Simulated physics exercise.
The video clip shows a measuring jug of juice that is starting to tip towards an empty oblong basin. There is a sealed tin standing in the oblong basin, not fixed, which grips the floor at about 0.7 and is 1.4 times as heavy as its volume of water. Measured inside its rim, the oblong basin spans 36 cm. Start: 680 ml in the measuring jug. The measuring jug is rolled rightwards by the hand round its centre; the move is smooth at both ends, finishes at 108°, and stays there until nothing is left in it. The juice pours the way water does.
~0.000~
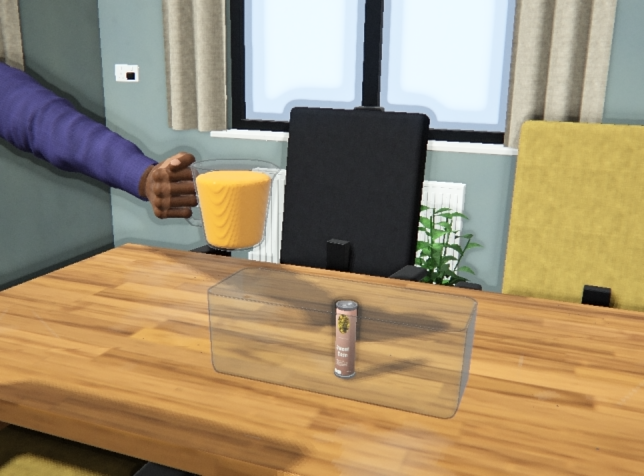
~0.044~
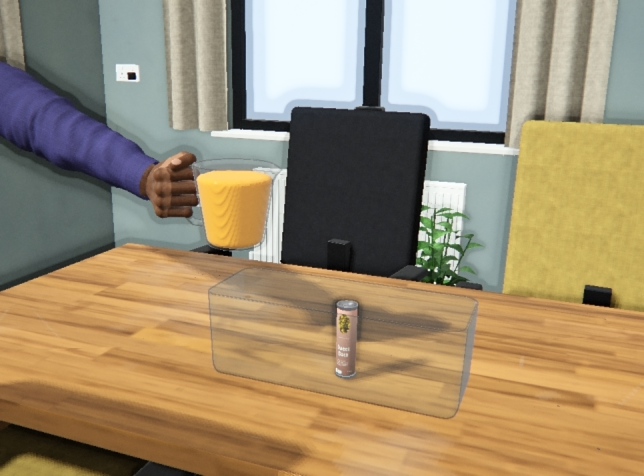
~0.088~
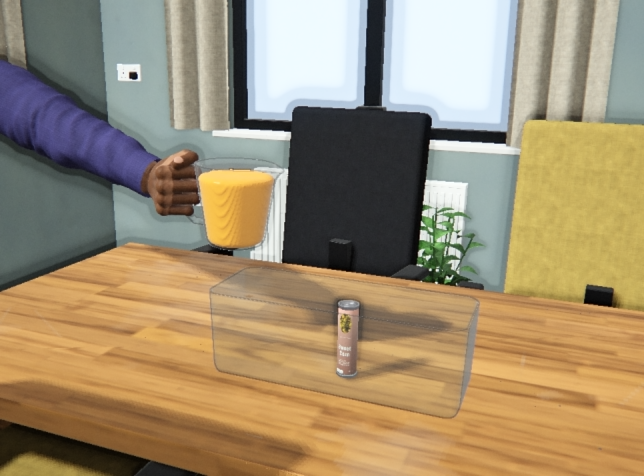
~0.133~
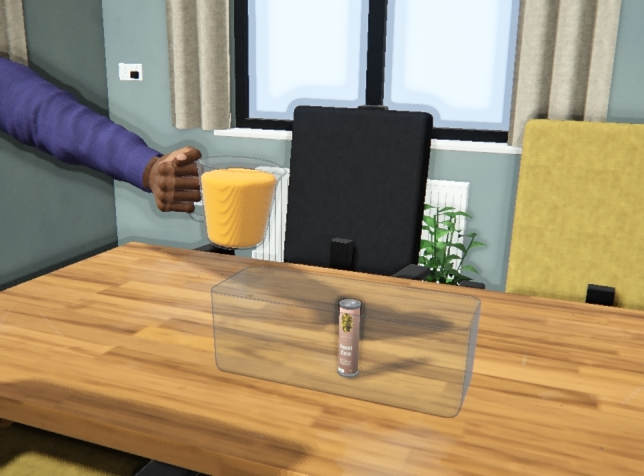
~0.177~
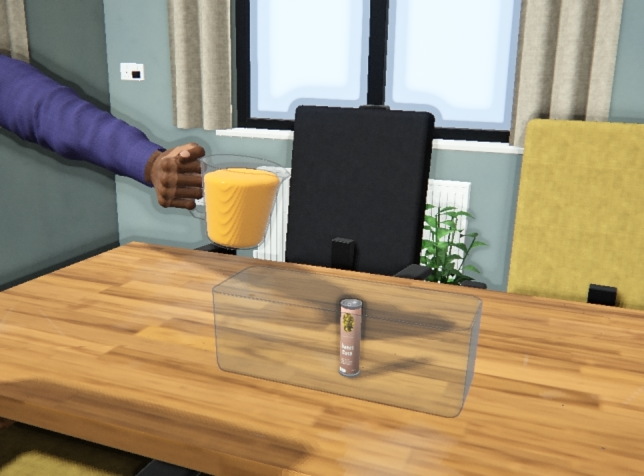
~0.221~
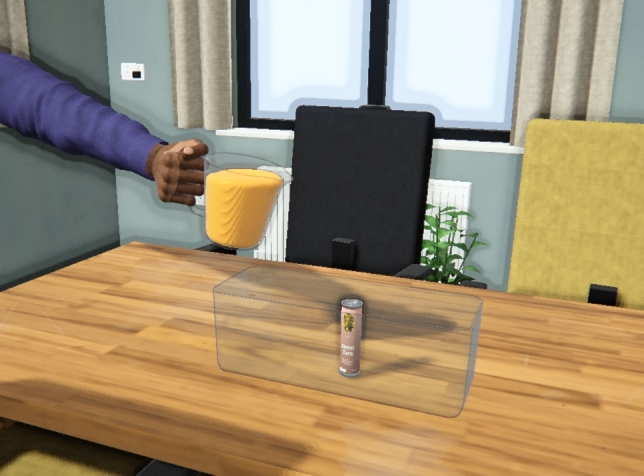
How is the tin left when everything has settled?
The tin is still standing.
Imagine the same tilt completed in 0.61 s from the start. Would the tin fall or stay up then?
It stays steady, then.
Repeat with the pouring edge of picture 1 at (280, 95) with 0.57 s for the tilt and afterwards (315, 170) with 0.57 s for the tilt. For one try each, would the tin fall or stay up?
Trial 1 - tin tips; trial 2 - tin tips.
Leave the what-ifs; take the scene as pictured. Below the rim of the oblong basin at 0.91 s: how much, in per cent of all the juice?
Near 74 per cent of the total.
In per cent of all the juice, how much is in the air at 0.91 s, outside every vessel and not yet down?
Estimate: Around 12 per cent.
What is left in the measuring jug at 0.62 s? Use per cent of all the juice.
Near 70 in a hundred.
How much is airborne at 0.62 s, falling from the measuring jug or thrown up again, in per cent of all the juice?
Some 20 per cent, I reckon.
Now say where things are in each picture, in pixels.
Tilt 0°; pouring edge (280, 170); surface from (204, 174) to (271, 180); the oblong basin's rim runs from (226, 280) to (472, 316); the tin's top is at (347, 308), in the first frame.
Tilt 0°; pouring edge (281, 170); surface from (205, 173) to (271, 180), in the second frame.
Tilt 2°; pouring edge (283, 171); surface from (207, 172) to (273, 180), in the third frame.
Tilt 4°; pouring edge (286, 173); surface from (209, 171) to (276, 180), in the fourth frame.
Tilt 8°; pouring edge (289, 176); surface from (212, 172) to (279, 180), in the fifth frame.
Tilt 12°; pouring edge (291, 180); surface from (214, 173) to (283, 181), in the sixth frame.
After 0.62 s the tilt is 70° and 71 per cent is still to pour; the tin stands where it began.
After 0.91 s the tilt is 104° and 14 per cent is still to pour; the tin stands 1 cm from where it began.
After 1.21 s the tilt is 108° and 0 per cent is still to pour; the tin stands where it began.
After 1.54 s the tilt is 108° and 0 per cent is still to pour; the tin stands where it began.
In the end the tin stands where it began.
